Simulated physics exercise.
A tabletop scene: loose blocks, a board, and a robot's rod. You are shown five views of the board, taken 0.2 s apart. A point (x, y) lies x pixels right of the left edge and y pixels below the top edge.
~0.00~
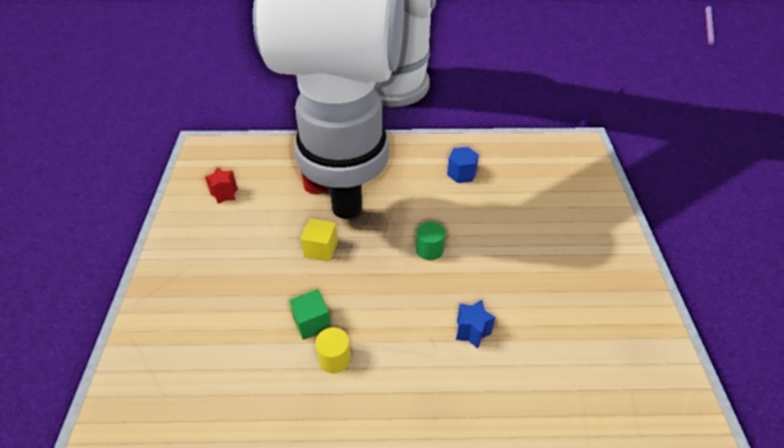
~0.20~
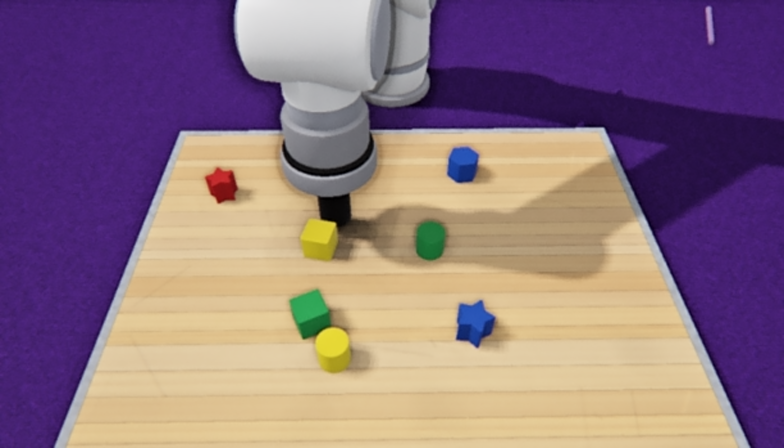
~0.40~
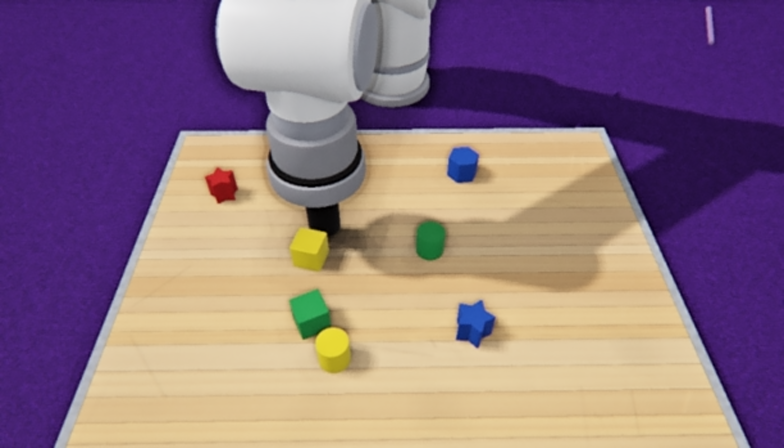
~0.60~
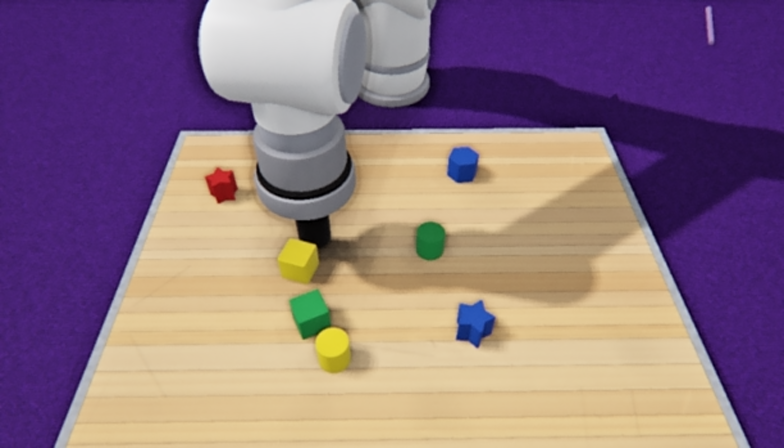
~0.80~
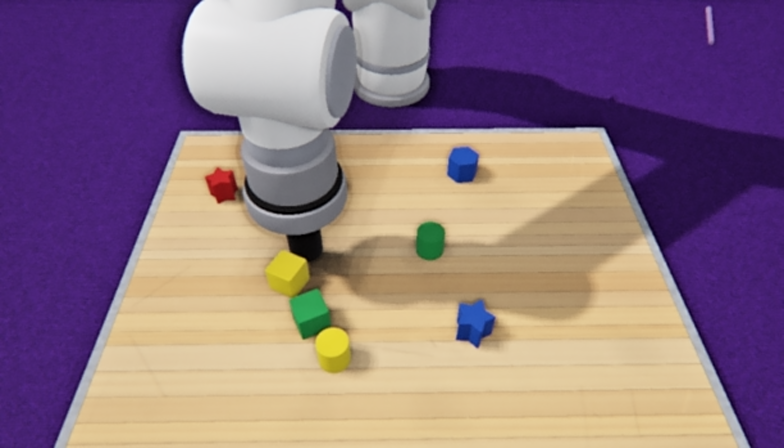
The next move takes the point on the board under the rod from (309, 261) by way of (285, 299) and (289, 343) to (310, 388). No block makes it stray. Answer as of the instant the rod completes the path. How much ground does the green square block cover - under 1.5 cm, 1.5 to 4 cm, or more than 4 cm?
Distance: Between 1.5 and 4 cm.
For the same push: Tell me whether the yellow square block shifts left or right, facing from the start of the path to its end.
Over to the right.
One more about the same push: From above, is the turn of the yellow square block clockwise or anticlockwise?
Turns clockwise.
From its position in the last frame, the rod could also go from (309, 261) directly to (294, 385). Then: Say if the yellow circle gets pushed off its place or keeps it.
The block in question is displaced by the end.
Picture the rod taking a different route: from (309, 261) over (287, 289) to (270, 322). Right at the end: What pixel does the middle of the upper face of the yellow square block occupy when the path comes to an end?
I'd place it at (235, 326), taking the centre of its top.
The first path, step by step. One third of the way, rod (282, 290); yellow square block (253, 305), turned 25° clockwise.
Two thirds of the way, rod (286, 333); yellow square block (243, 321), turned 45° clockwise; green square block (321, 322), turned 80° anticlockwise; yellow circle (342, 346).
At the end, rod (308, 379); yellow square block (243, 321), turned 45° clockwise; green square block (324, 323), turned 95° anticlockwise; yellow circle (343, 346).
